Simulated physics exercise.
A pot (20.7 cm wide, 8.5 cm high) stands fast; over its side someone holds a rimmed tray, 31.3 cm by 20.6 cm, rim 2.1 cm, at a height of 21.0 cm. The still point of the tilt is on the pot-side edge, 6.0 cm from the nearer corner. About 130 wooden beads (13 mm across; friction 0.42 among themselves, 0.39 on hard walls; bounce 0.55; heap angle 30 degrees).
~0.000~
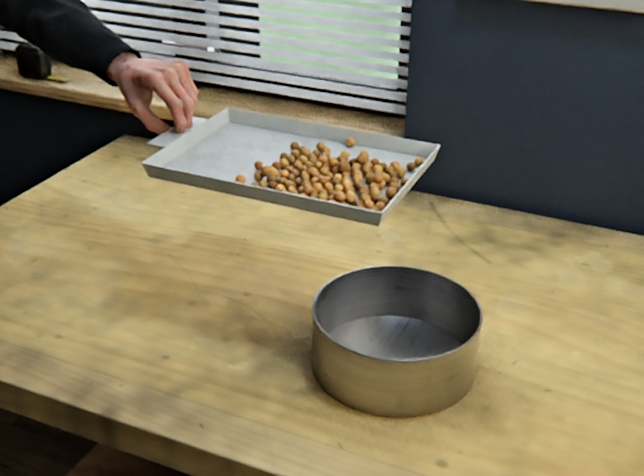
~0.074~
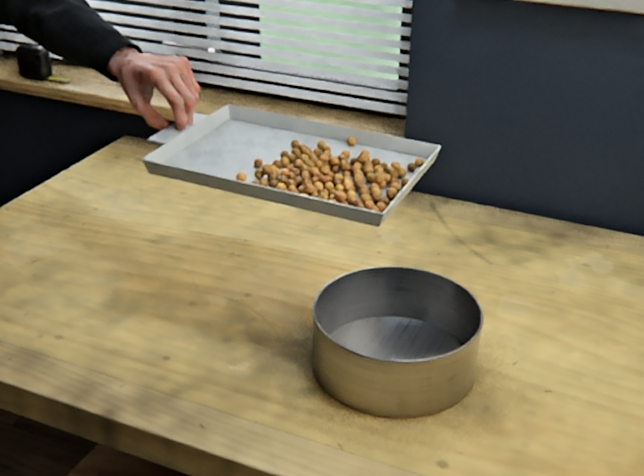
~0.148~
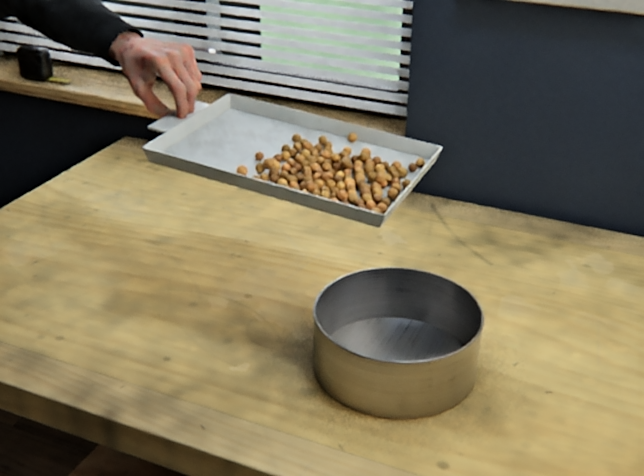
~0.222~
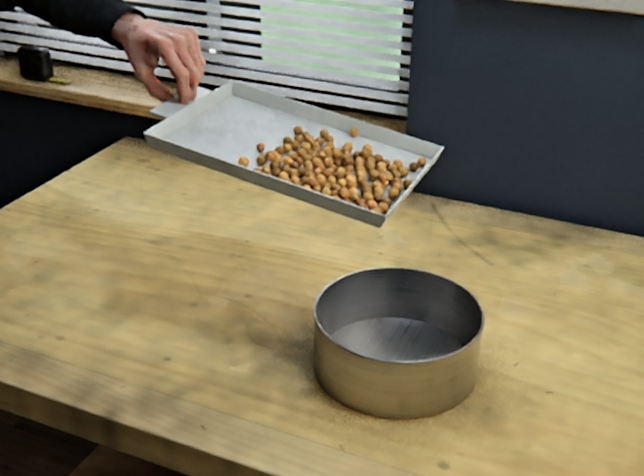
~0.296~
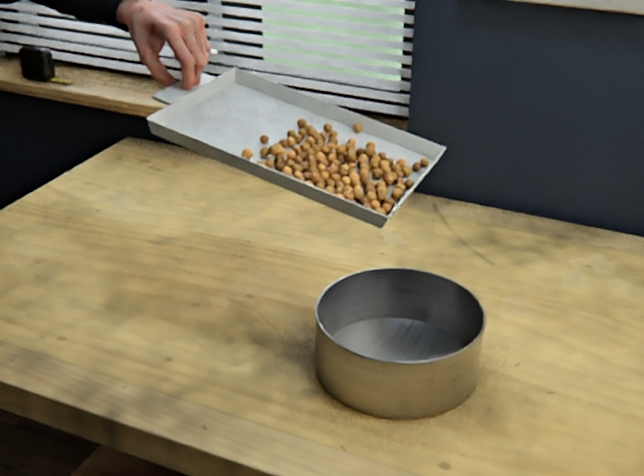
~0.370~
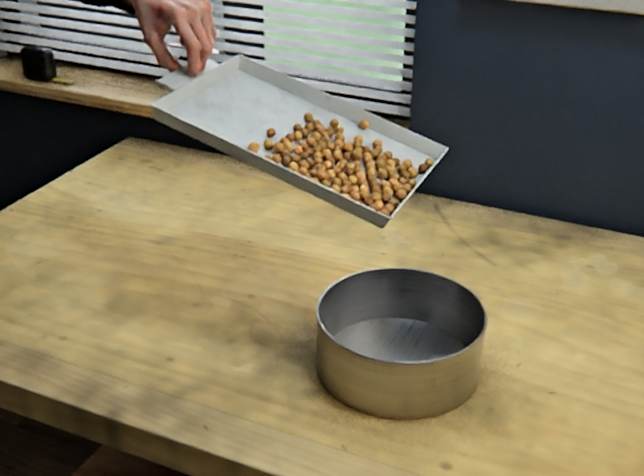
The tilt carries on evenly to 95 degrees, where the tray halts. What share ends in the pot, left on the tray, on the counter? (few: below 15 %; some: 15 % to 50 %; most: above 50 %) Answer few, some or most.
Pot most, tray few, counter some.
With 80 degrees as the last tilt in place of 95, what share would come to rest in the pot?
Then about 70 per cent.
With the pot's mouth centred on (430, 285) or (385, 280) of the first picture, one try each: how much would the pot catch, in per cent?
About 90 and 60 per cent.
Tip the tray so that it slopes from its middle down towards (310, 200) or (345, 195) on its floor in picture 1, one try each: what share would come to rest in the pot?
About 95 and 100 per cent.
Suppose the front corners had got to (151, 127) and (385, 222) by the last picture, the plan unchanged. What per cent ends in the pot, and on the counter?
Pot 100, counter 0.
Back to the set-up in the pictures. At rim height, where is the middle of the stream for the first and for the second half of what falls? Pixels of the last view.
At about (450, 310), then at (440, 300).
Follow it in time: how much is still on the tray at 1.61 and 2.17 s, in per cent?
In turn: 85, 0.
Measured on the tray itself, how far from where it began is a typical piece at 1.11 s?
Roughly 2 cm.
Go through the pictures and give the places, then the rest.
Tray tilt 0 degrees, front corners at (148, 162) and (379, 210); middle of the pieces at (329, 177); pot at (397, 309), in the first picture.
Tray tilt 1 degrees, front corners at (148, 158) and (380, 211); middle of the pieces at (330, 176), in the second picture.
Tray tilt 4 degrees, front corners at (149, 146) and (381, 212), lowest corner right front; middle of the pieces at (331, 173), in the third picture.
Tray tilt 8 degrees, front corners at (150, 132) and (383, 212), lowest corner right front; middle of the pieces at (333, 169), in the fourth picture.
Tray tilt 12 degrees, front corners at (153, 118) and (385, 213), lowest corner right front; middle of the pieces at (336, 165), in the fifth picture.
Tray tilt 15 degrees, front corners at (158, 104) and (388, 214), lowest corner right front; middle of the pieces at (343, 163); pot at (401, 311). Its pace works out near 50 degrees a second, in the sixth picture.
After 1.11 s, tilt 52 degrees; the tray holds 100 %, the pot 0 %.
Then, at 1.61 s, tilt 77 degrees; the tray holds 85 %, the pot 0 %.
After 2.17 s, tilt 95 degrees; the tray holds 0 %, the pot 65 %.
By 3.2 s all is still; pot 65 %, tray 0 %, counter 35 %.
